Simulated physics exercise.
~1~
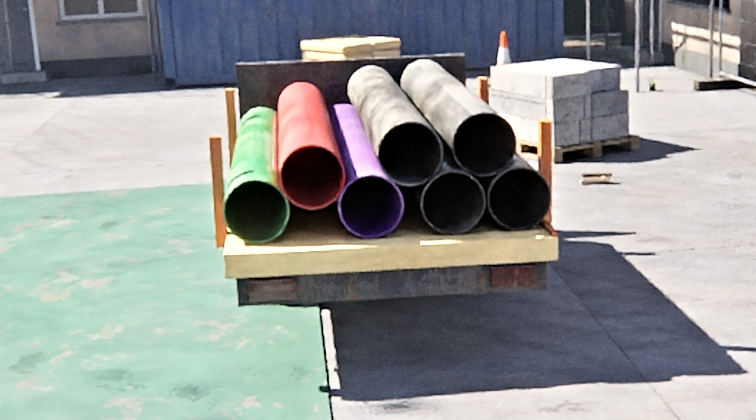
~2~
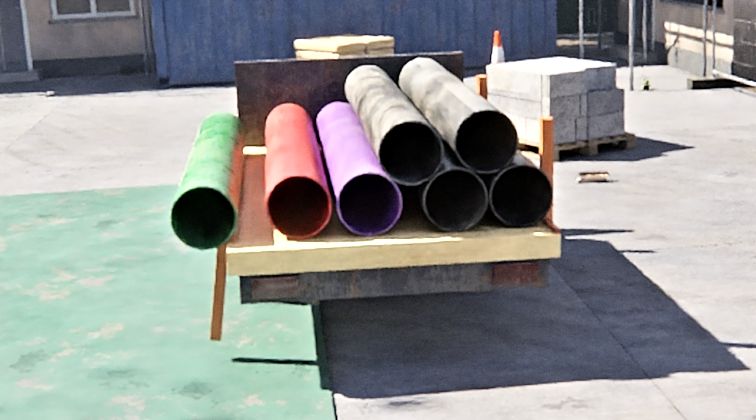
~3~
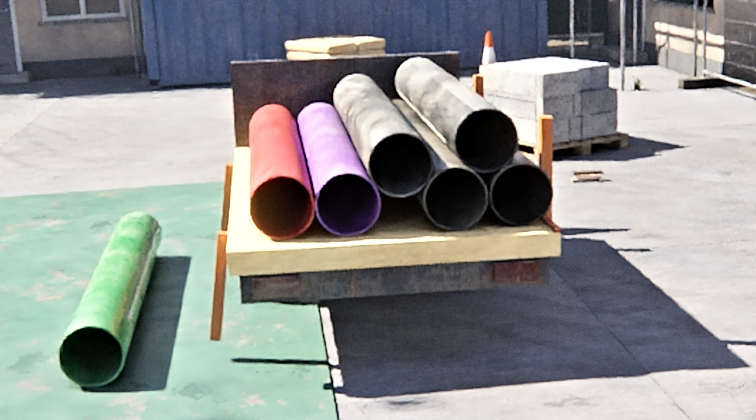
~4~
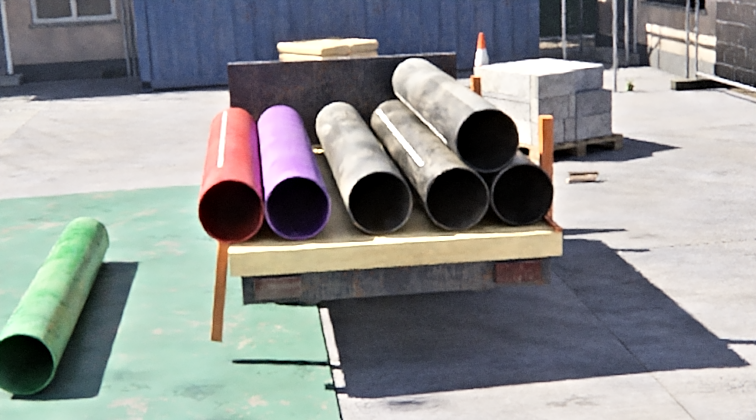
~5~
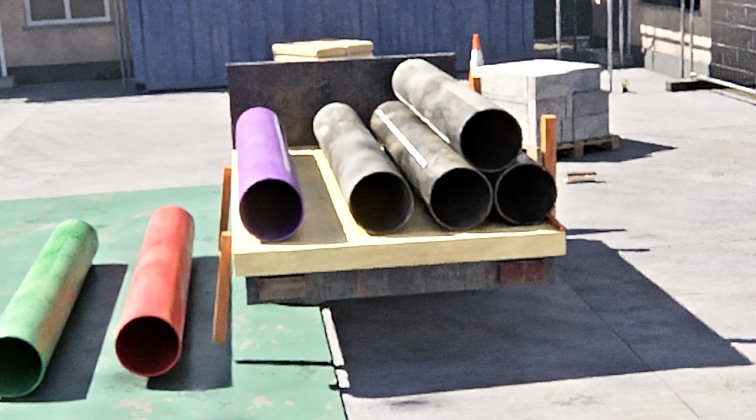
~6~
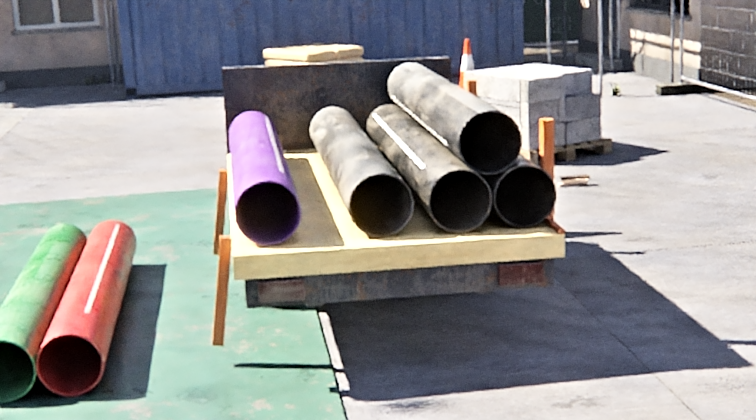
Seven plastic pipes, green, red and purple on the left and four dark grey ones on the right, lie stacked end-on on a low trailer seen from its tail in a sunny paved yard. Pale blocks and an orange cone stand behind. The orange posts on the left swing out and down, and the green pipe drops off that side onto green ground and rolls left. The others shift left, one grey pipe sinking from the top row, before the red pipe falls too. It rolls up beside the green one, while purple and the greys stay aboard.
